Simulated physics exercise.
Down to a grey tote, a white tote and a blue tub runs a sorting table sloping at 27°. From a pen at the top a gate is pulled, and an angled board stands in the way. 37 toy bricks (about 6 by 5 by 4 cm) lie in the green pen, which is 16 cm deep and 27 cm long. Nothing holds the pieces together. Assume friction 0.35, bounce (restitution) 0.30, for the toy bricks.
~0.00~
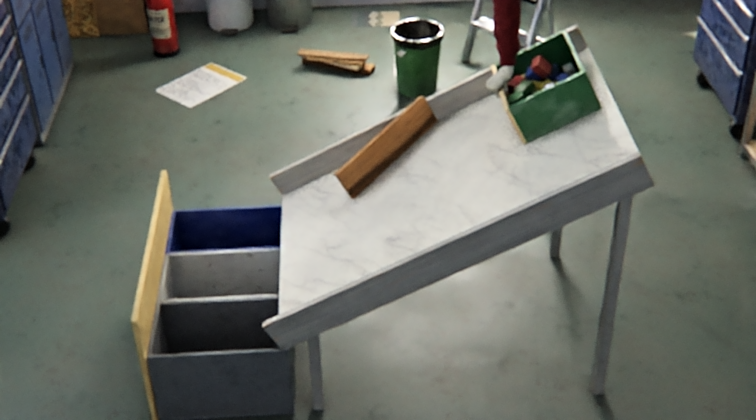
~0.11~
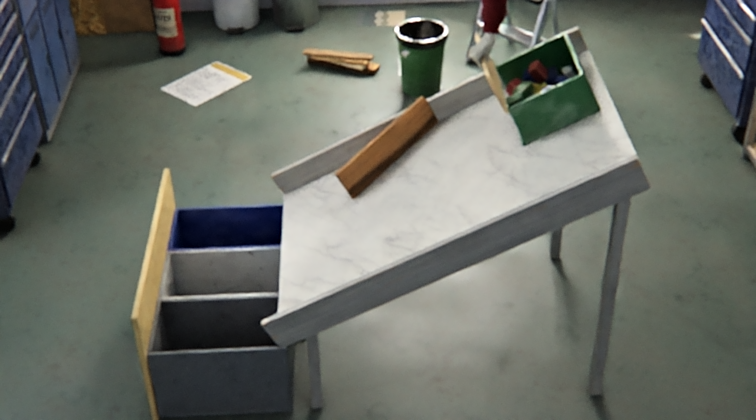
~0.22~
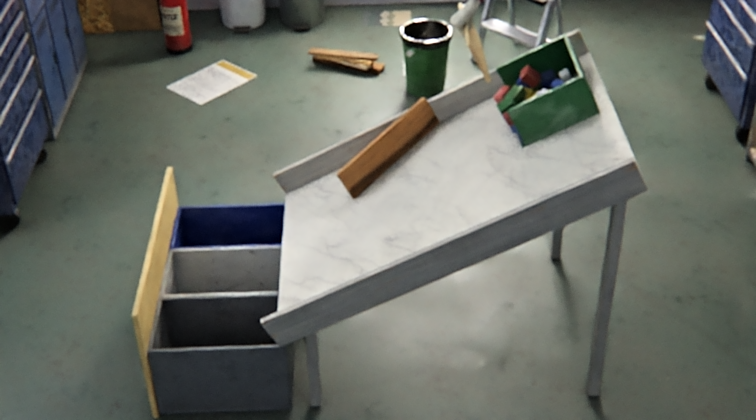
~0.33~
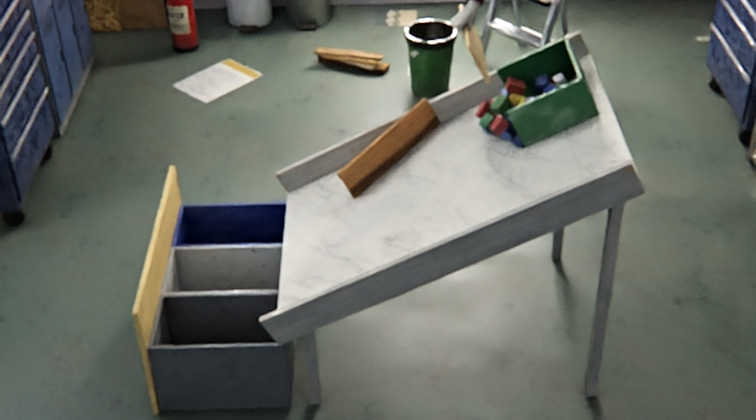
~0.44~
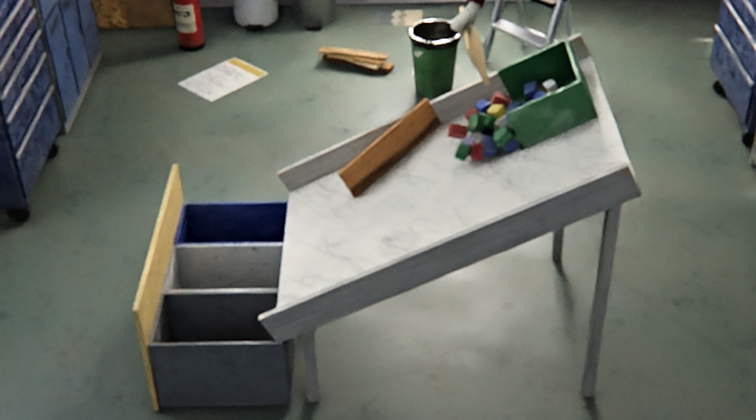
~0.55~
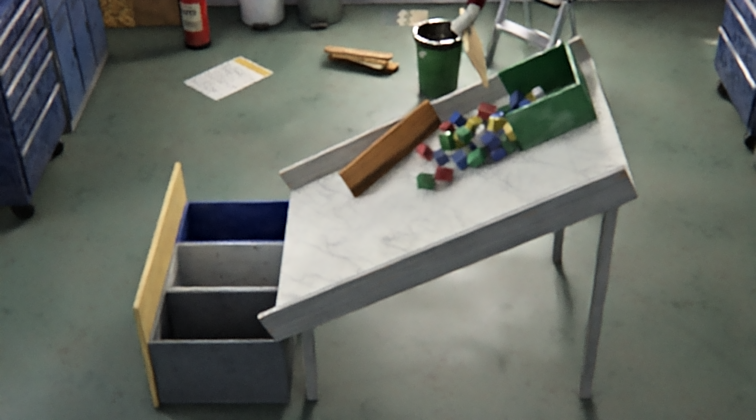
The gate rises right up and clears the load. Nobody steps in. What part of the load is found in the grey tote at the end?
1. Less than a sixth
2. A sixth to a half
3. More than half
Option 1: Less than a sixth.
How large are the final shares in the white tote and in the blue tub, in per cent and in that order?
Shares, in order: About 95 percent and 0 percent.
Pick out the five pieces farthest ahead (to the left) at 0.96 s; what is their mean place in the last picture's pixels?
Pixel (299, 243), give or take.
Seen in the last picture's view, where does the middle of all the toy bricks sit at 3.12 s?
At about (217, 319).
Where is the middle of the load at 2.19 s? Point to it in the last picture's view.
Estimated middle - around (217, 317).
After 0.96 s, 1 in the white tote and 36 on the slope.
After 1.48 s, 18 in the white tote, 17 on the slope and 2 in the air.
After 2.19 s, 2 in the grey tote, 32 in the white tote and 3 on the slope.
Final count (at 3.12 s), 2 in the grey tote and 35 in the white tote. Asked share, 2 of 37, 5 per cent.
